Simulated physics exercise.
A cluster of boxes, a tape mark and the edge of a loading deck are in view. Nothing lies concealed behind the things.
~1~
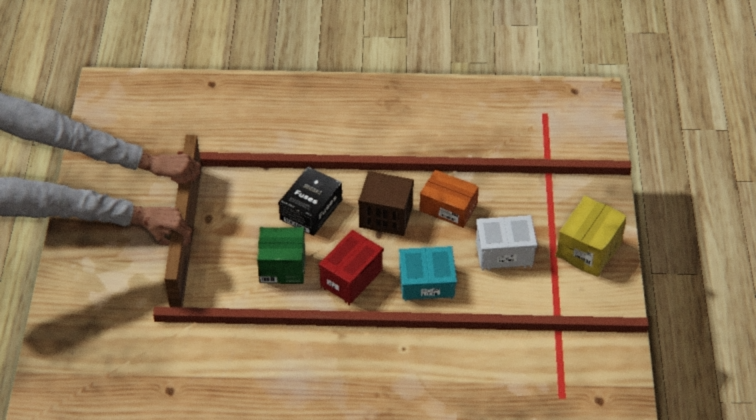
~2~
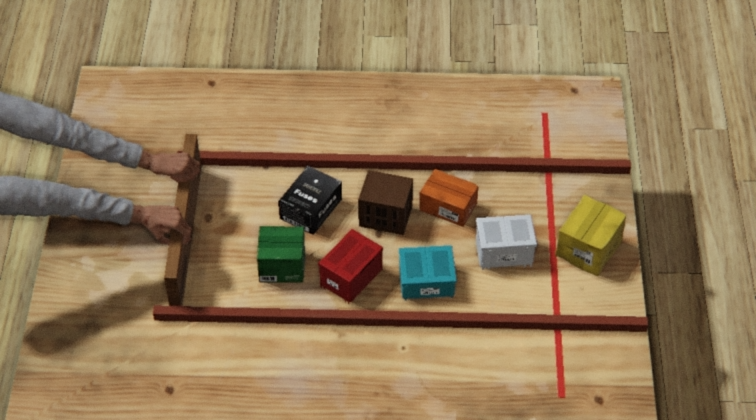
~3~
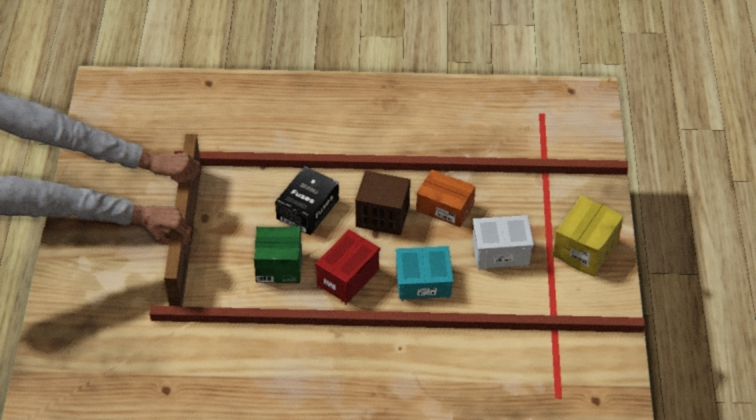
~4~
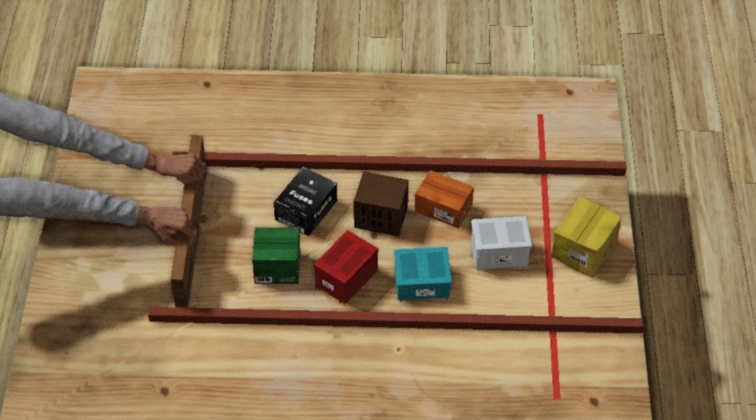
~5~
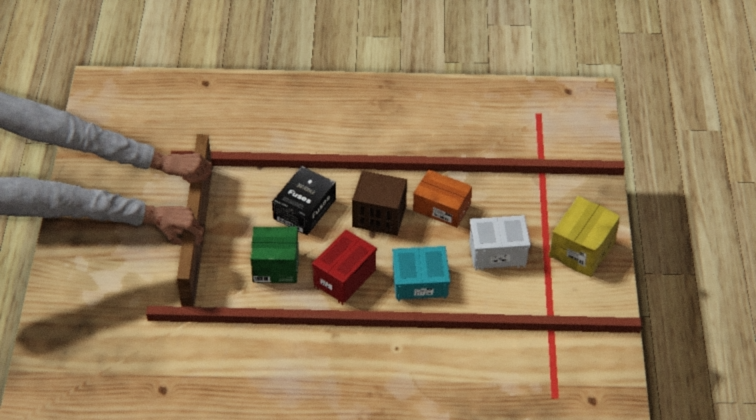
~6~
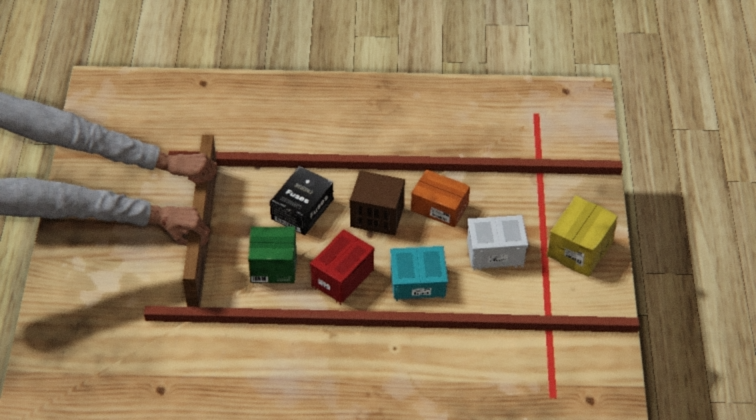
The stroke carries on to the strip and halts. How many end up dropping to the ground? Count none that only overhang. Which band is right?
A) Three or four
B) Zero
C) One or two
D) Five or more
The answer is A.
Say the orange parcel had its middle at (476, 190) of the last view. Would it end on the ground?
It goes off the edge.
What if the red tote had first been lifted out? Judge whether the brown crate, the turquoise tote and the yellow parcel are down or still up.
Obs.: Brown crate is not lost, turquoise tote is not lost, yellow parcel does drop.
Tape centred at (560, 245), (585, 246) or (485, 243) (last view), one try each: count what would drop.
First 3, then 6, then 0.
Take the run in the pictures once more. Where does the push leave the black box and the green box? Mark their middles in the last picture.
They end up close to (563, 200) and (569, 262).
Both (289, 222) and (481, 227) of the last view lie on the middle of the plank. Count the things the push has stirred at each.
At that stage 3; at the next, 8.
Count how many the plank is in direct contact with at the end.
2 are in contact with it.
A little later, none off yet; yellow parcel at rest near (582, 236); white tote at rest near (497, 243); orange parcel at rest near (440, 198).
Next, none off yet; yellow parcel shifted a little near (606, 229); white tote shifted about its own width near (539, 240); orange parcel shifted about its own width near (507, 193).
Later still, none off yet; yellow parcel shifted about its own width near (613, 228); white tote shifted about its own width near (552, 241); orange parcel shifted well along near (590, 190).
When it is over, the number that fall off is three or four; down, turquoise tote, orange parcel and yellow parcel.
